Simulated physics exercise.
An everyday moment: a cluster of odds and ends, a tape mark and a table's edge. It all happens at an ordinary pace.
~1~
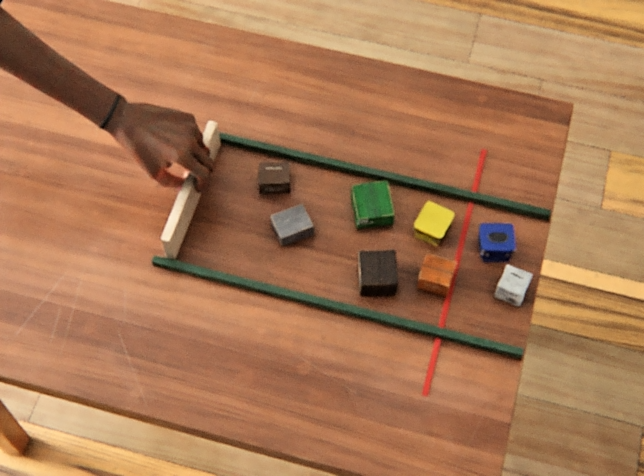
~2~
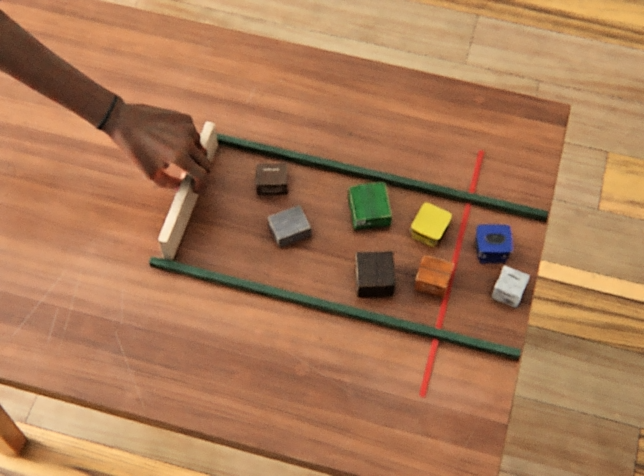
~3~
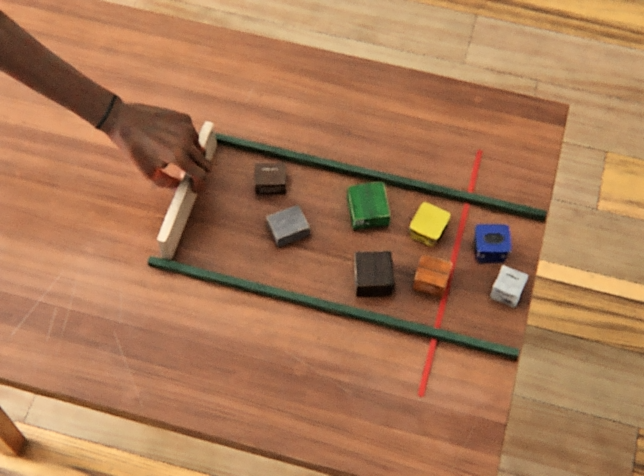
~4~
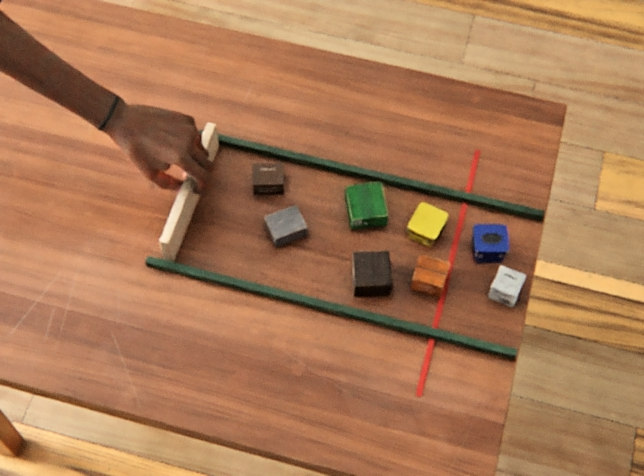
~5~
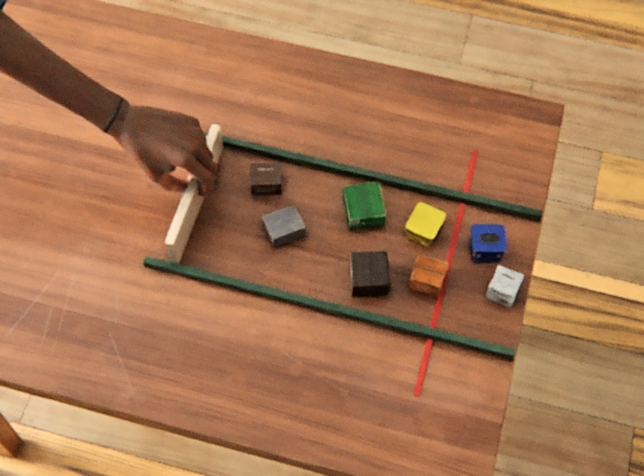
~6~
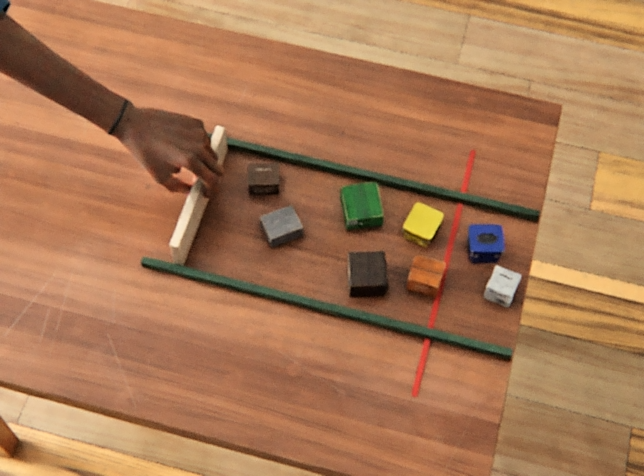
A hand slides a pale board slightly right toward scattered coloured blocks on a table.
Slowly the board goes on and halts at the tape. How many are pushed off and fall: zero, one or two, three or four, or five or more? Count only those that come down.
Here the number that fall off is one or two.
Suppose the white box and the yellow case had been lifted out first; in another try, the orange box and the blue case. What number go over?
It would be 1 and 1.
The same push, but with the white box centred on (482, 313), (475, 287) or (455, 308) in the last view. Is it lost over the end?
In turn it remains up; remains up; remains up.
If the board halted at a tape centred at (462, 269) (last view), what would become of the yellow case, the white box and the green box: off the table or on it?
The yellow case drops off; the white box falls; the green box stays on.
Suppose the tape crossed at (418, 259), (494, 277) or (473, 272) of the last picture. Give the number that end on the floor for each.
Try by try, 1, 5 and 3.
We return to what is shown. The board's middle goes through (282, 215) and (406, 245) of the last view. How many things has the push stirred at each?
By then 2, and 7.
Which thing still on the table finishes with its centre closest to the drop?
It is the white box.
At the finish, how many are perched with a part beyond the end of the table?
That would be 1.
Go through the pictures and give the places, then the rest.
In the first frame, white box (513, 285); blue case (496, 242); orange box (437, 275); board (192, 190); tape (456, 264).
In the second frame, blue case (493, 244); yellow case (431, 225).
In the third frame, orange box (432, 276); board (188, 190).
In the fourth frame, white box (507, 286); black block (372, 274).
In the fifth frame, blue case (487, 243); grey block (284, 226).
In the sixth frame, white box (502, 287); blue case (485, 244); orange box (426, 276); board (200, 195); tape (446, 265).
Early on, none off yet; white box at rest near (502, 287); blue case at rest near (485, 244); orange box at rest near (426, 276).
A while later, none off yet; white box at rest near (502, 287); blue case at rest near (488, 245); orange box at rest near (426, 276).
Finally, the number that fall off is one or two; lost, yellow case and blue case.
